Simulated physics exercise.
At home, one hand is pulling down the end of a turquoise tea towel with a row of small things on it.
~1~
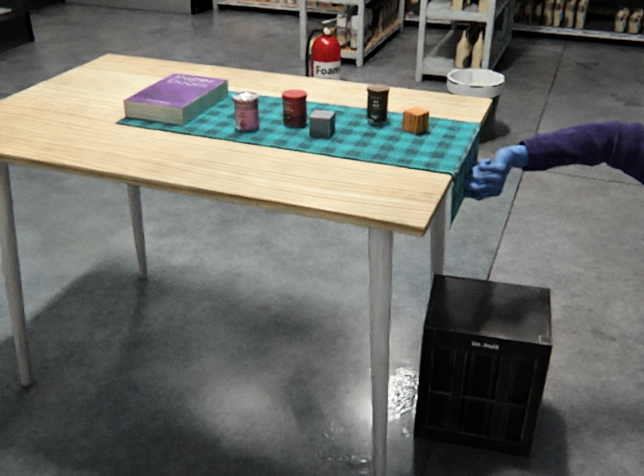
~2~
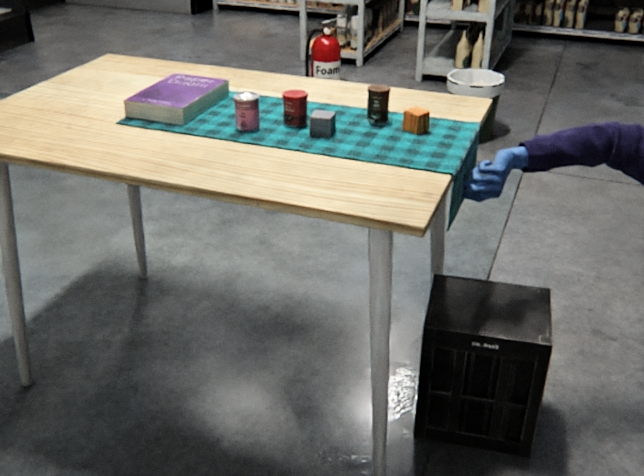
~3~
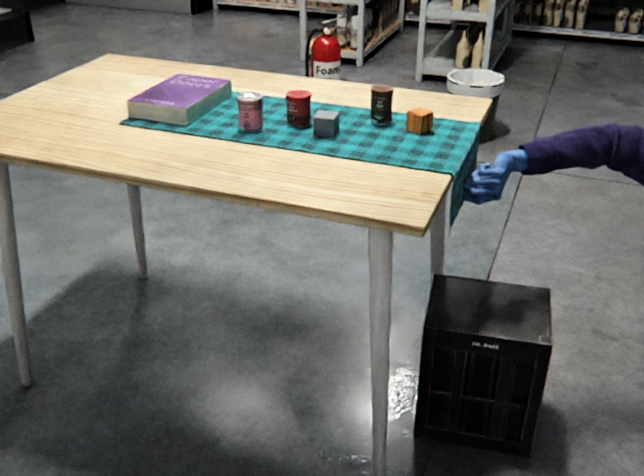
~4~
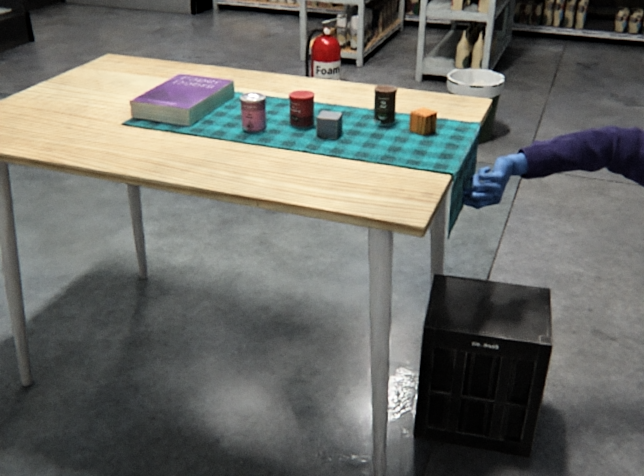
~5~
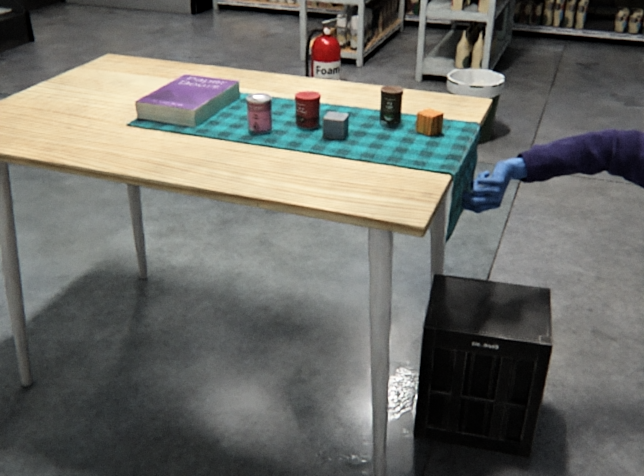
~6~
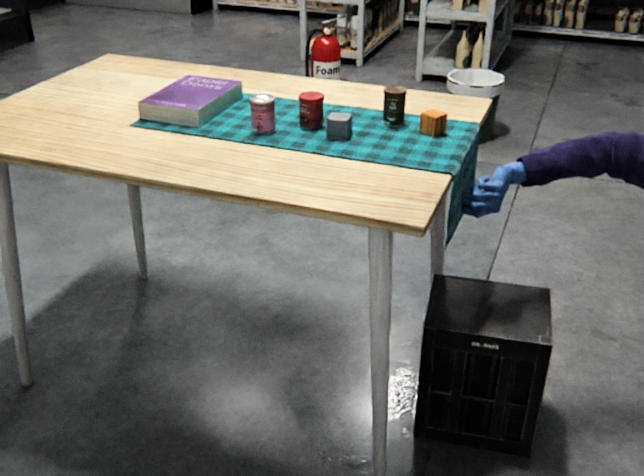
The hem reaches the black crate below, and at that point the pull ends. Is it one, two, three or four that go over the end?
It is two.
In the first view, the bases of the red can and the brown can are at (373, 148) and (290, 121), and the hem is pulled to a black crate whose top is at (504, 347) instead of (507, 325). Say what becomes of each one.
Outcome: Red can is gone; brown can keeps its perch.
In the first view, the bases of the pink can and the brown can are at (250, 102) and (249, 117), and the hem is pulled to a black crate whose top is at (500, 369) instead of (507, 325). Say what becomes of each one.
In the end the pink can is still on top and the brown can is still on top.
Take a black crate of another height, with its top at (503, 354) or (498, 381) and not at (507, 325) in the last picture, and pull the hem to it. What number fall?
The first gives 3, the second 4.
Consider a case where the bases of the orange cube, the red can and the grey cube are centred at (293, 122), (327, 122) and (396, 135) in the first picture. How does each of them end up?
The orange cube will stay where it is, the red can will stay where it is, the grey cube will end up off.
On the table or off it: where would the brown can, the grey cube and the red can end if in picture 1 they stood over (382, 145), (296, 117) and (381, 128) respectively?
The brown can ends up off, the grey cube ends up on top and the red can ends up off.
Soon after, hem near (459, 251); orange cube gone.
Then, hem on the crate; orange cube and brown can gone.
At rest, hem on the crate; orange cube and brown can gone. It carries off two.
